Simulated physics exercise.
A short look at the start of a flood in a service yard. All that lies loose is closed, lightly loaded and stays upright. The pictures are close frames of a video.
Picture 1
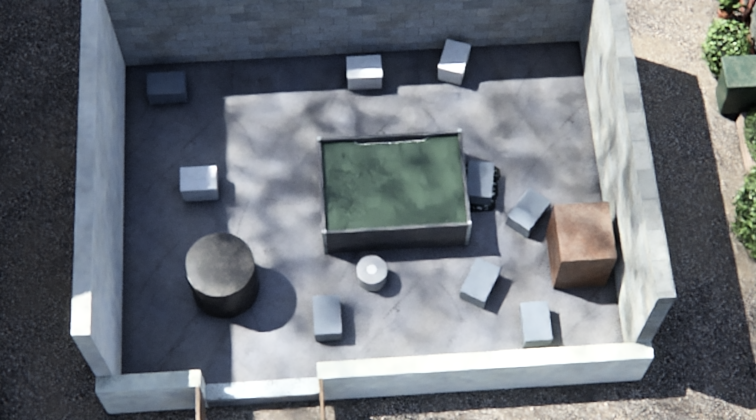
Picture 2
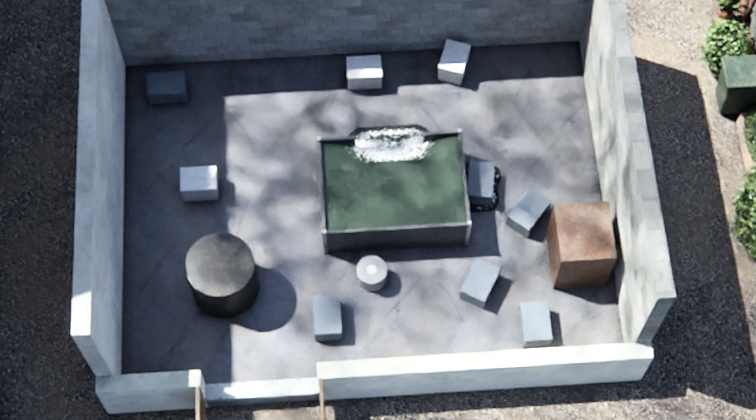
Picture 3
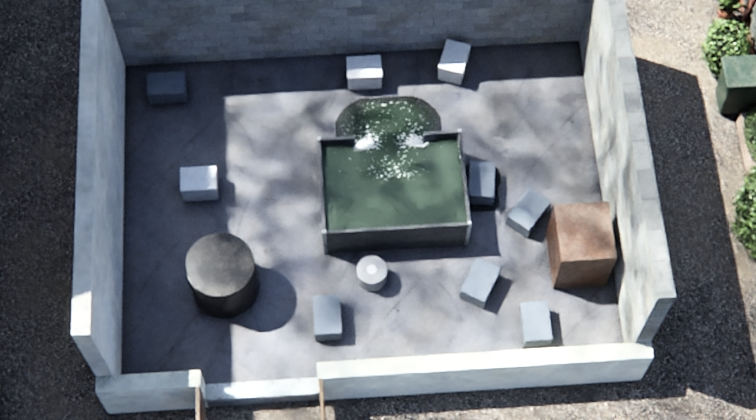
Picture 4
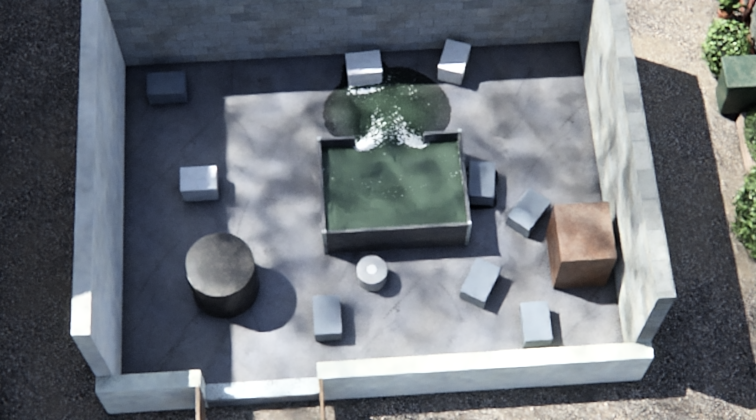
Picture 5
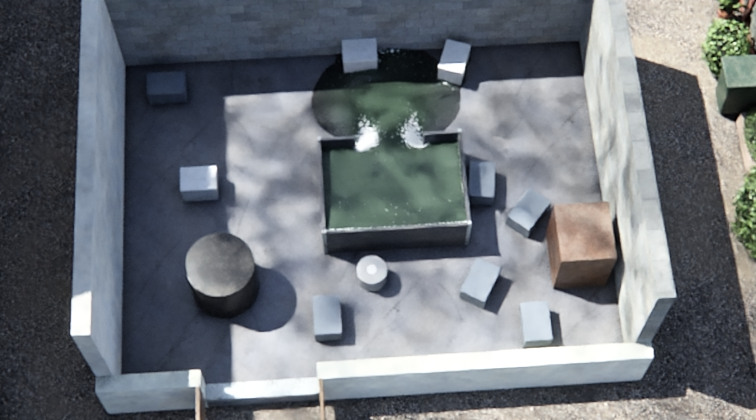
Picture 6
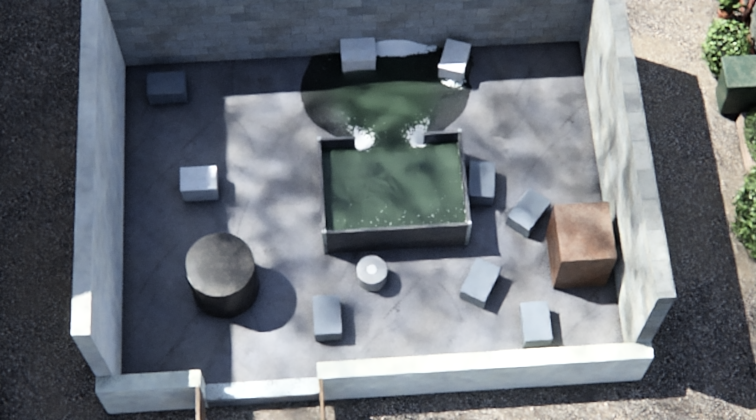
A large green-topped rectangular tank stands in the middle of a walled grey yard, seen from high above by a still camera. Pale and grey boxes lie scattered around it, with a dark drum at lower left and a rusty brown block at right. White water bursts over the tank's back edge, spreads in a dark, widening pool to the rear wall, and nudges a pale box there slightly.
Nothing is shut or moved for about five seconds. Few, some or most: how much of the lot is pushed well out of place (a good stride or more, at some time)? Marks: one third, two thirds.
Share: From one to two thirds.
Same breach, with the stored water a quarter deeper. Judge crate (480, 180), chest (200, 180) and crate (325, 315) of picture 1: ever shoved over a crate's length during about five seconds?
In turn: Short of that, pushed that far, under that.
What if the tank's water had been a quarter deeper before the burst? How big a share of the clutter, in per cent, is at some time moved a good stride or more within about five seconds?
Roughly 50 per cent.
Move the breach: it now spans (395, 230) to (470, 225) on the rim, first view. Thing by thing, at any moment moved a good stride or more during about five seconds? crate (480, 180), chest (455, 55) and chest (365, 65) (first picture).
As listed: No, not that far, under that.
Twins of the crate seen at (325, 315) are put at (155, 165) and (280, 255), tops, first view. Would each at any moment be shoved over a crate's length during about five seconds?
In that order: Yes, no.
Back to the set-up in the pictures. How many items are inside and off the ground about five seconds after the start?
It comes to 3.
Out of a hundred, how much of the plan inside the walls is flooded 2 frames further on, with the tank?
Near 20 in a hundred.
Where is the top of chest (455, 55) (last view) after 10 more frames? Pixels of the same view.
Near (571, 75).
A moment on, 0 of 10 are well off their spots; 1 afloat.
Next, 1 of 10 are well off their spots; 2 afloat.
Later, 3 of 10 are well off their spots; 3 afloat.
In the end, 4 of 10 are well off their spots, and 4 have been at some point; 3 afloat.
